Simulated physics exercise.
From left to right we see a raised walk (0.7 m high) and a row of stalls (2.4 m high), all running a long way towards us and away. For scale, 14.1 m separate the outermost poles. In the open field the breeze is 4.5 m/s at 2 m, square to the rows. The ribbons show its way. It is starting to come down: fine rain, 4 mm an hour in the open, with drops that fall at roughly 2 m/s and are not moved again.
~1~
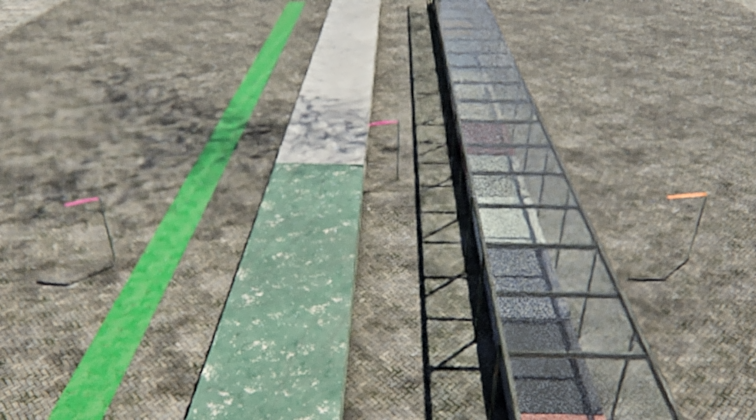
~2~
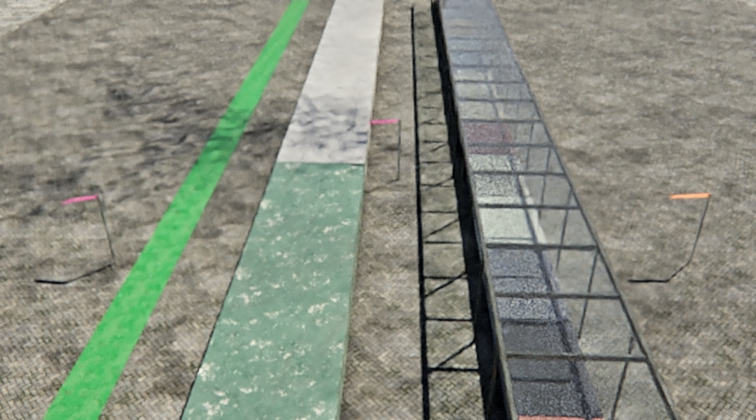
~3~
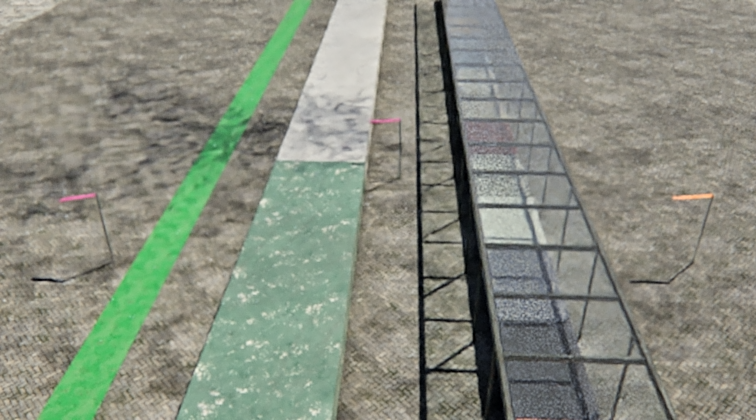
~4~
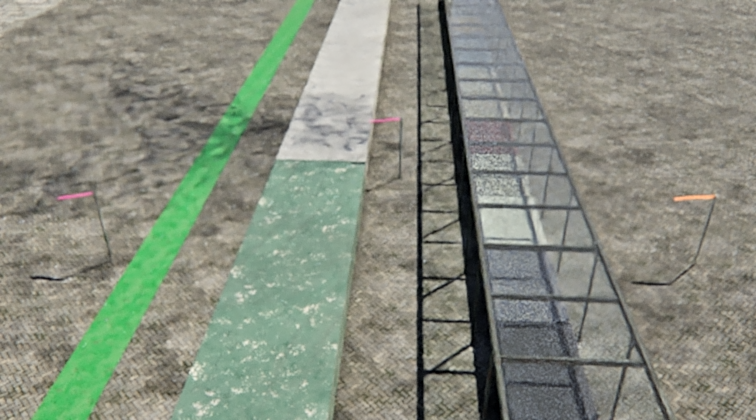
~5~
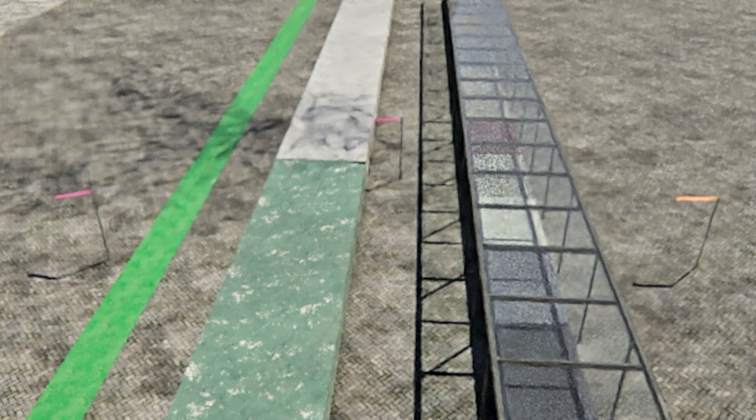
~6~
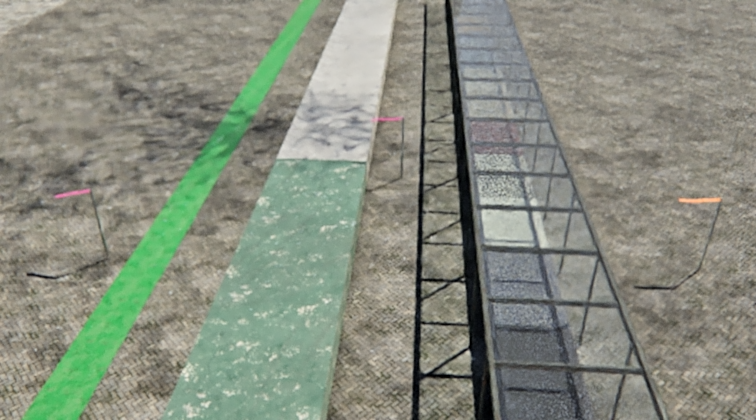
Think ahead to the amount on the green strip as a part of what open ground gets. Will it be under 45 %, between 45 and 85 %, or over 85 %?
The amount there is more than 85 % of the open one.
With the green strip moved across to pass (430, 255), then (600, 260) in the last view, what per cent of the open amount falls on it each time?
In turn about 60 %, 90 %.
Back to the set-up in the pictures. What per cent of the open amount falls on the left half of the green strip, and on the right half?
Left about 100 %, right about 105 %.
In 10 minutes the green strip collects 0.7 mm against 0.7 mm in the open.
In 30 minutes the green strip collects 2.0 mm against 2.0 mm in the open.
In 60 minutes the green strip collects 4.1 mm against 4.0 mm in the open, so the green strip has 101 % of the open amount; the left half of it has 100 %, the right half 103 %.
